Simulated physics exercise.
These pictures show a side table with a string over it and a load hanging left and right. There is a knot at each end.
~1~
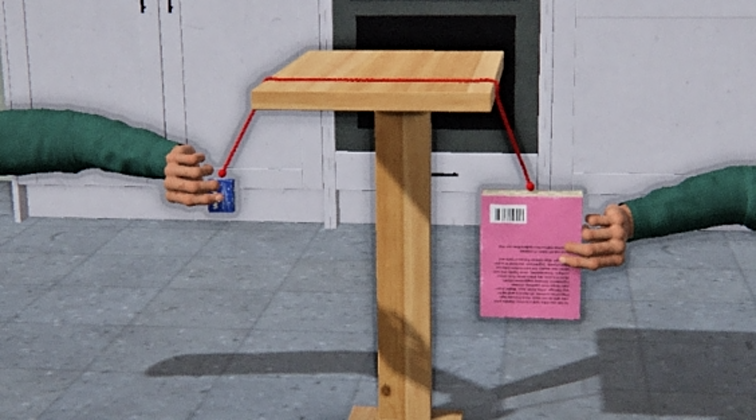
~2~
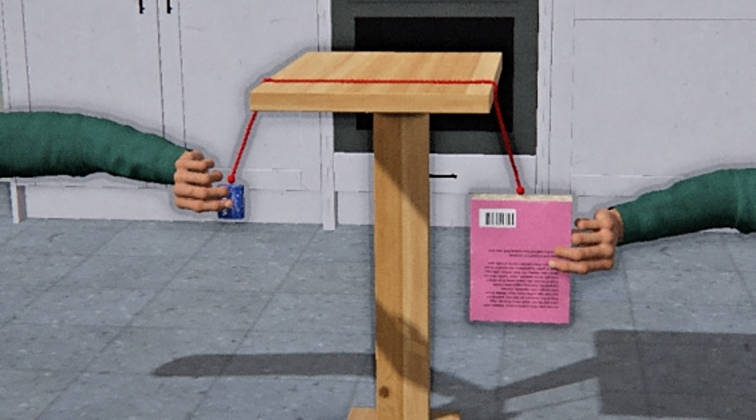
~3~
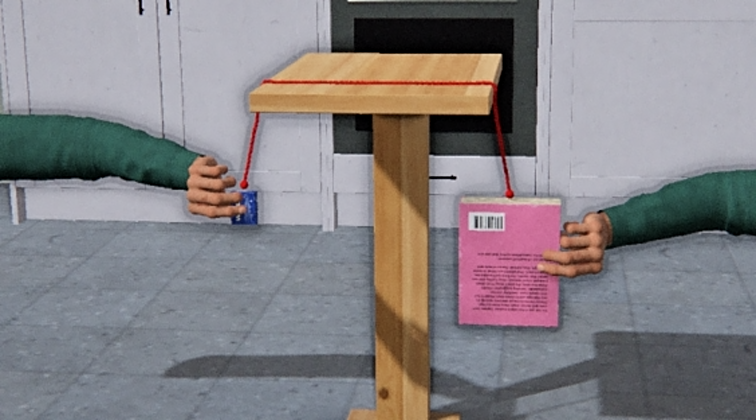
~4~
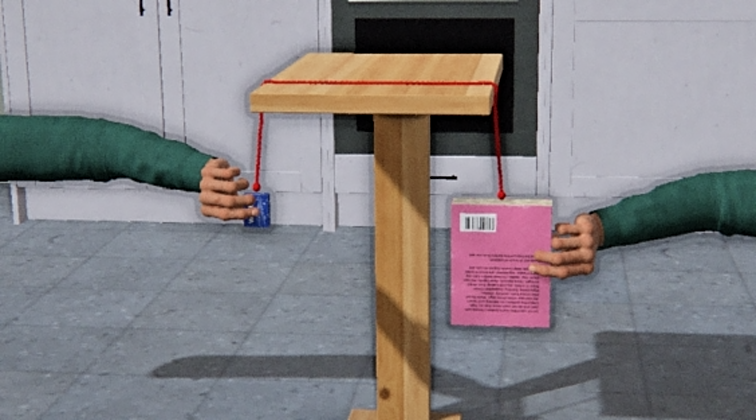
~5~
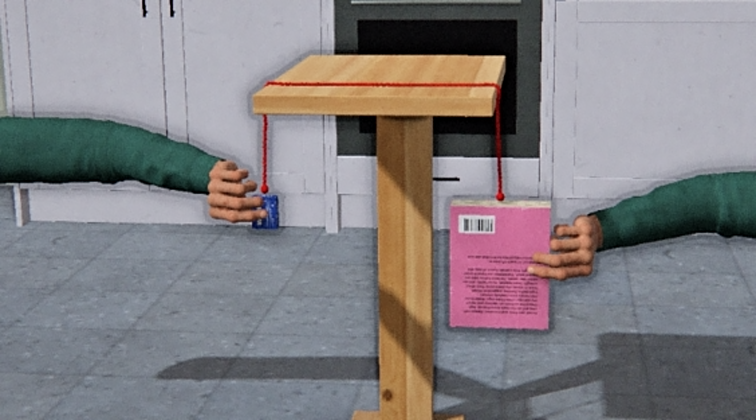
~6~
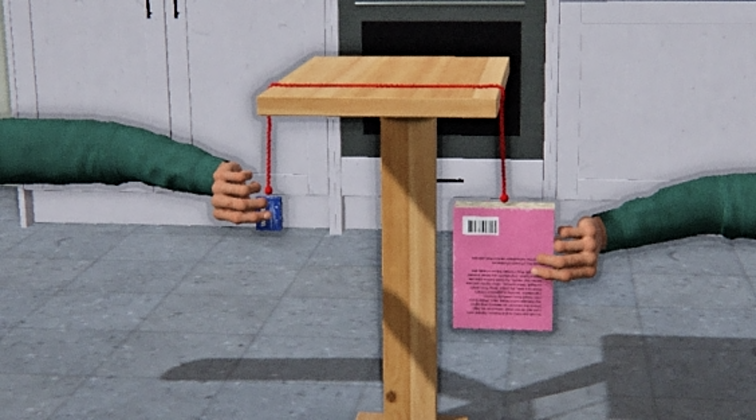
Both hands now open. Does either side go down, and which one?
Outcome: The string is pulled to the right.
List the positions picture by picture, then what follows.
The first picture shows left matchbox (221, 195); right book (531, 254); string over the top (380, 80).
The second picture shows left matchbox (231, 202); right book (520, 258).
The third picture shows left matchbox (244, 208); right book (510, 262).
The fourth picture shows left matchbox (257, 210); right book (501, 262).
The fifth picture shows left matchbox (265, 212); right book (500, 264).
The sixth picture shows left matchbox (269, 213); right book (503, 266); string over the top (386, 86).
Then, 0.34 s on from there, left matchbox pulled up onto the top; right book lower near (500, 394).
Then, 0.72 s on from there, left matchbox down on the floor; right book down on the floor.
In the end, left matchbox down on the floor; right book down on the floor. The string slides rightwards.
